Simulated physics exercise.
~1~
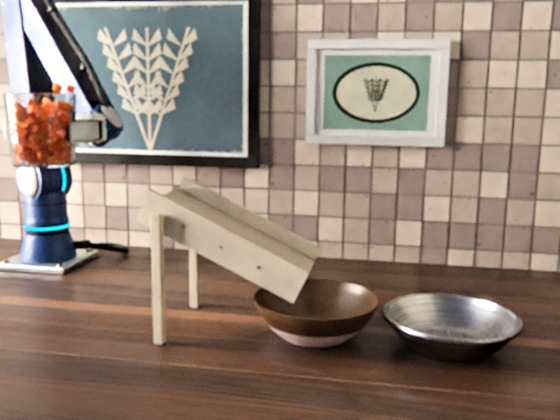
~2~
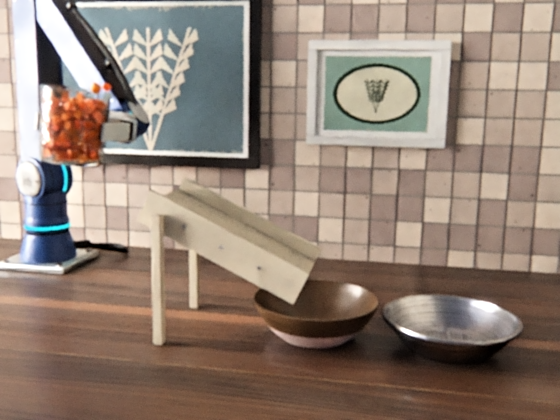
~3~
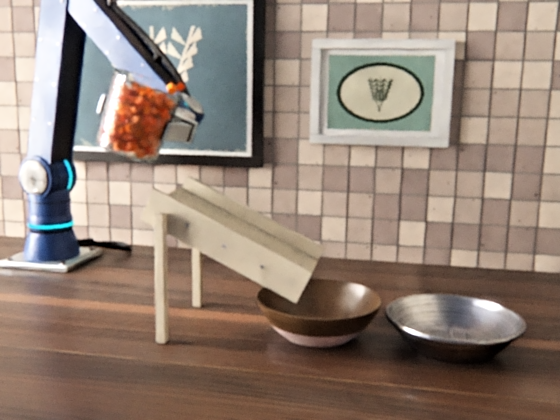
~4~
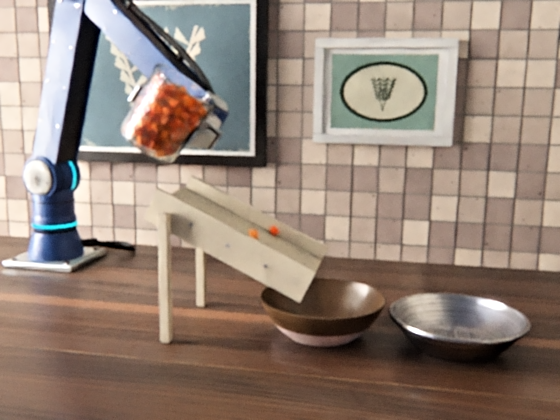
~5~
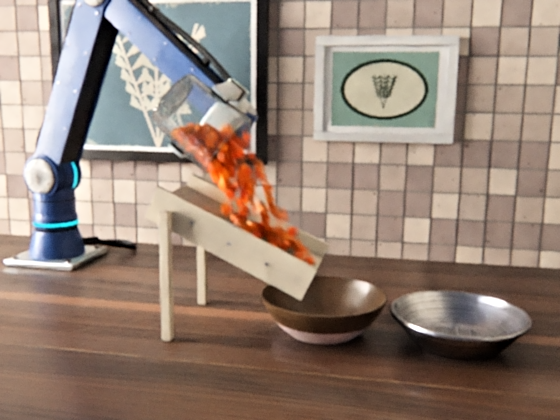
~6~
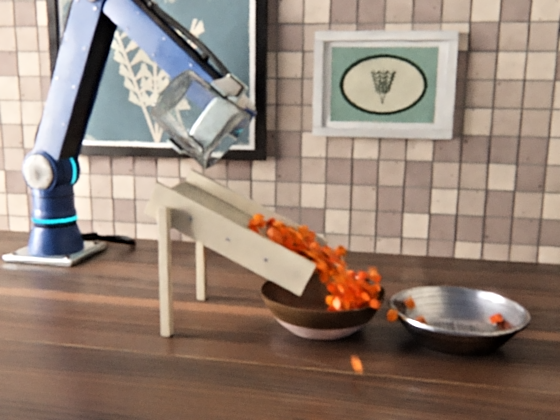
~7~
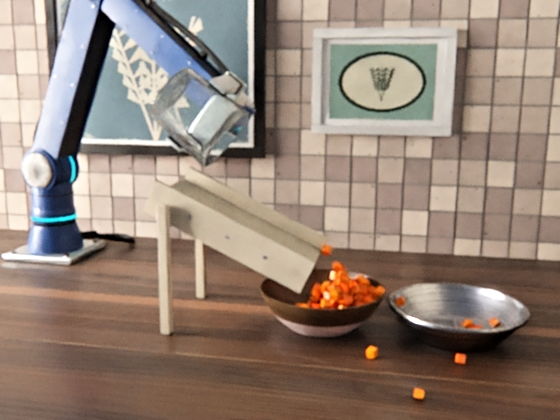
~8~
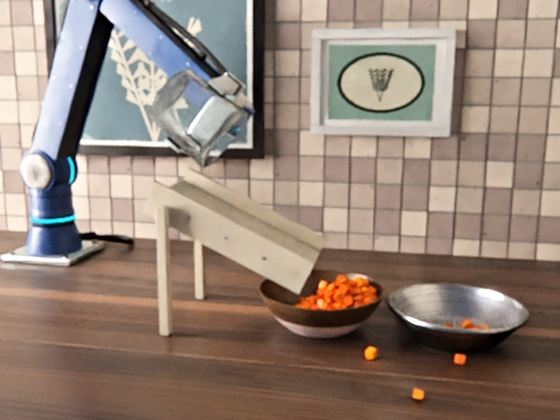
A robot arm tips orange vegetable dice down a chute, mostly into the brown bowl.
